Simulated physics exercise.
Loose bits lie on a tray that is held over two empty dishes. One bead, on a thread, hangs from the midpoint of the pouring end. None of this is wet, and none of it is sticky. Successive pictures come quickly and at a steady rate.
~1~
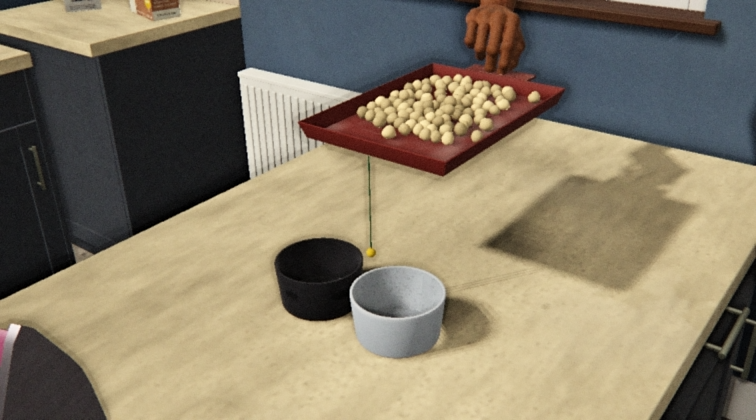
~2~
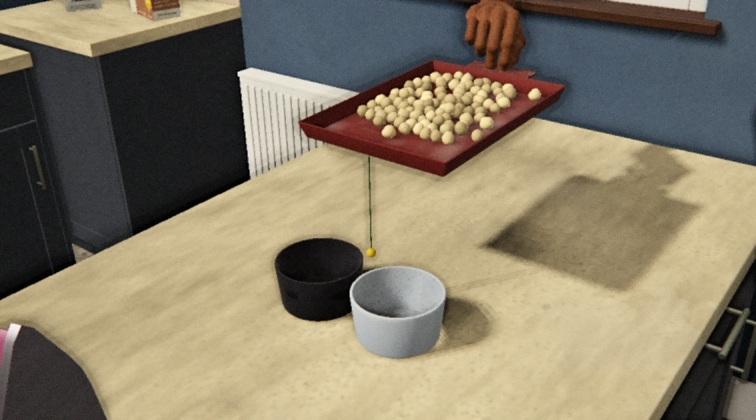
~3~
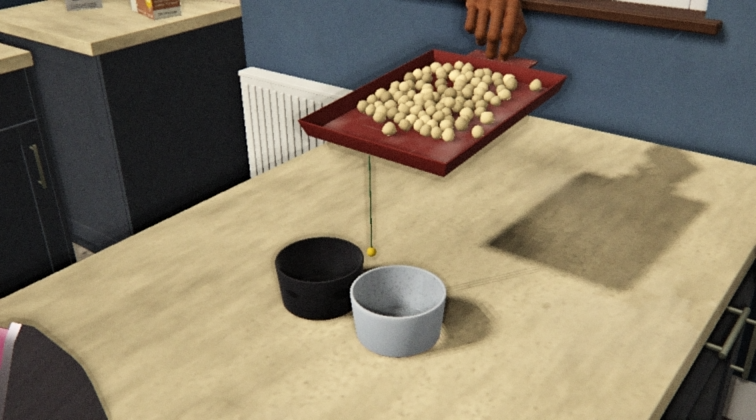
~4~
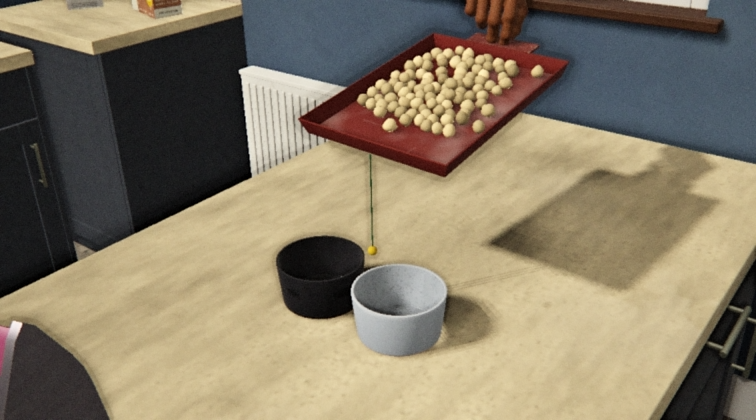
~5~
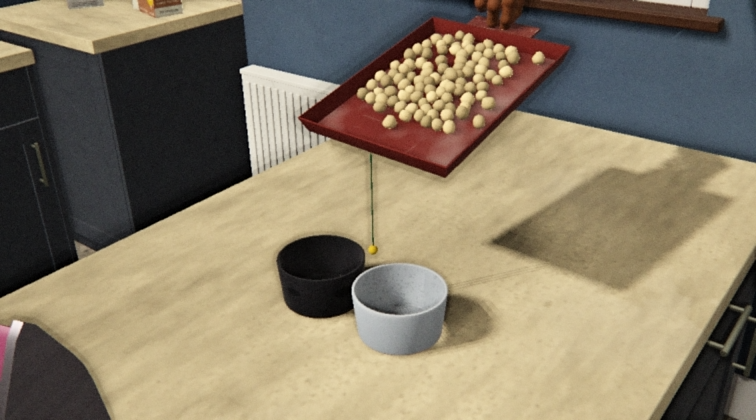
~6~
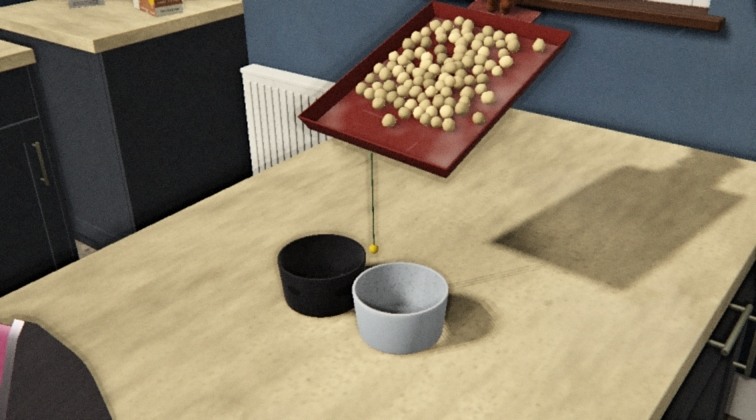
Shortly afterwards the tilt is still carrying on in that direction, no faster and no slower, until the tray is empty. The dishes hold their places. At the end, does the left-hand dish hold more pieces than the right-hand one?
The right one fills more.
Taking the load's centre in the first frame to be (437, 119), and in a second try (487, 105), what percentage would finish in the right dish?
About 40 %, then about 60 %.
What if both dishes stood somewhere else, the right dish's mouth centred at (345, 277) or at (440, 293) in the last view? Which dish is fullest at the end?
The dish to the right at the first, the dish to the right at the second.
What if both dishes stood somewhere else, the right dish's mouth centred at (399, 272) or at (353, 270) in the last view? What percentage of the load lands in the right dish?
You'd get near 20 per cent and afterwards near 30 per cent.
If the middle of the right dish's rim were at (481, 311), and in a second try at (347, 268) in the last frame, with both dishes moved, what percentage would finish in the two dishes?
Some 50 percent, followed by some 20 percent.
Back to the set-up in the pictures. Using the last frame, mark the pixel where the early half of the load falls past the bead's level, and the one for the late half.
Early half: (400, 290); late half: (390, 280).
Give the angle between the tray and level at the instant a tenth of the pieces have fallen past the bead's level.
Approx. reading: About 65°.
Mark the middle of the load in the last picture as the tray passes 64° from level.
(397, 139).
Shortly afterwards, tray tipped steeply; the bulk on the tray; a little in the right dish; only a few outside both; a little in the air.
Next, tray tipped past a quarter turn; near half in the right dish; a little in the left dish; near a quarter outside both; a little in the air.
Some moments later, tray tipped past a quarter turn; near two thirds in the right dish; a little in the left dish; near a third outside both.
In the end, tray tipped past a quarter turn; near two thirds in the right dish; a little in the left dish; near a third outside both.
